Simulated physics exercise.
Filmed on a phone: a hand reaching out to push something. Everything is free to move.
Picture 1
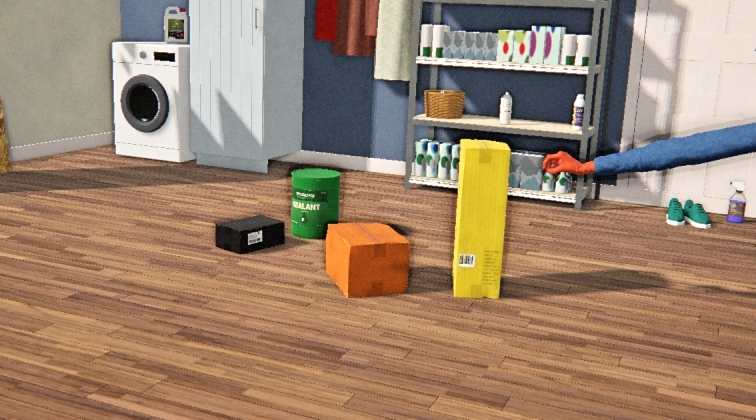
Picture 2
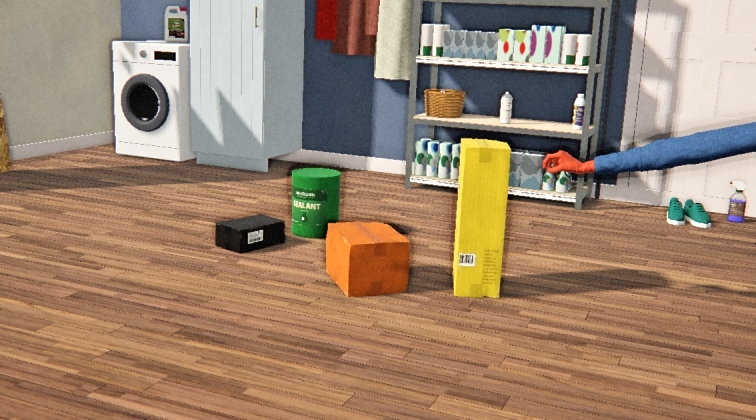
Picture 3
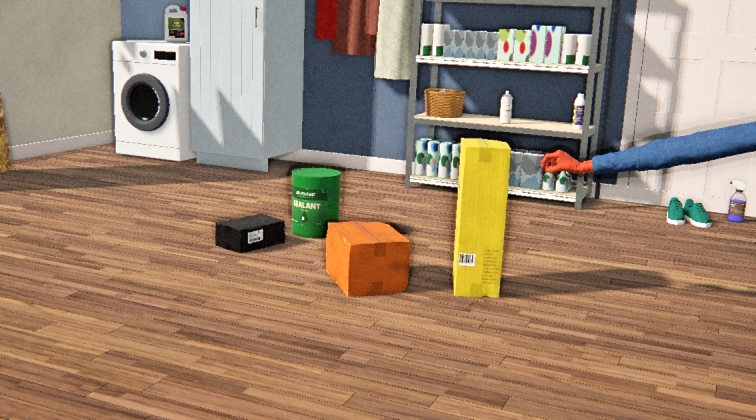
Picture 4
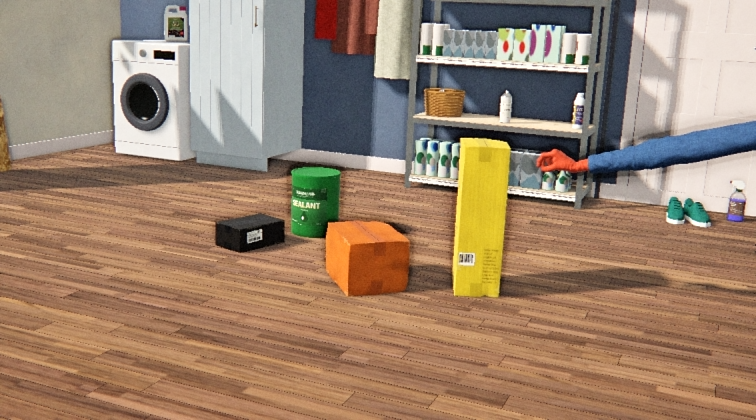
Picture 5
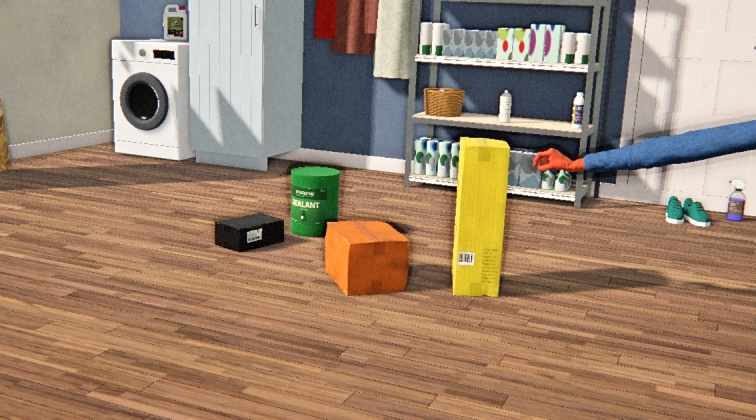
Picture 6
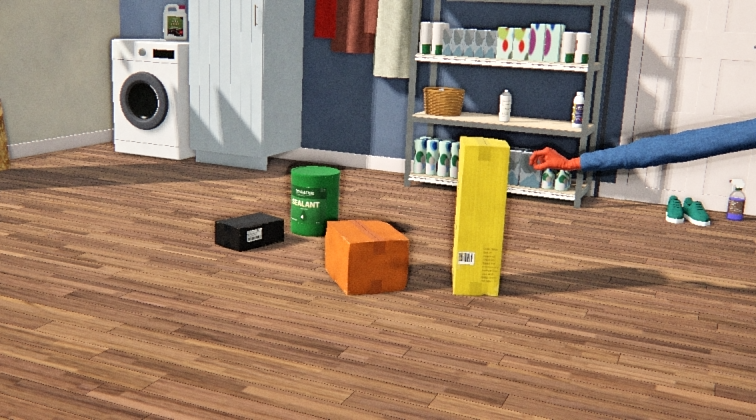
A gloved hand hovering almost still beside an upright yellow box, with an orange box, green drum and black box standing nearby.
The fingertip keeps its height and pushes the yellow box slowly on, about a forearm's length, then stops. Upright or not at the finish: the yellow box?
The yellow box falls over.
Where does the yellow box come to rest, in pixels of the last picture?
Near (437, 230).
Then, 0.80 s after the last picture, yellow box tipped 6° from how it was near (472, 214).
Then, 1.60 s after the last picture, yellow box tipped 23° from how it was near (448, 212).
Then, 1.90 s after the last picture, yellow box tipped 47° from how it was near (420, 218).
Then, 2.20 s after the last picture, yellow box tipped 54° from how it was near (422, 224).
At rest, tipped over on the floor, yellow box. Seen from the same camera at the end, yellow box near (437, 230).
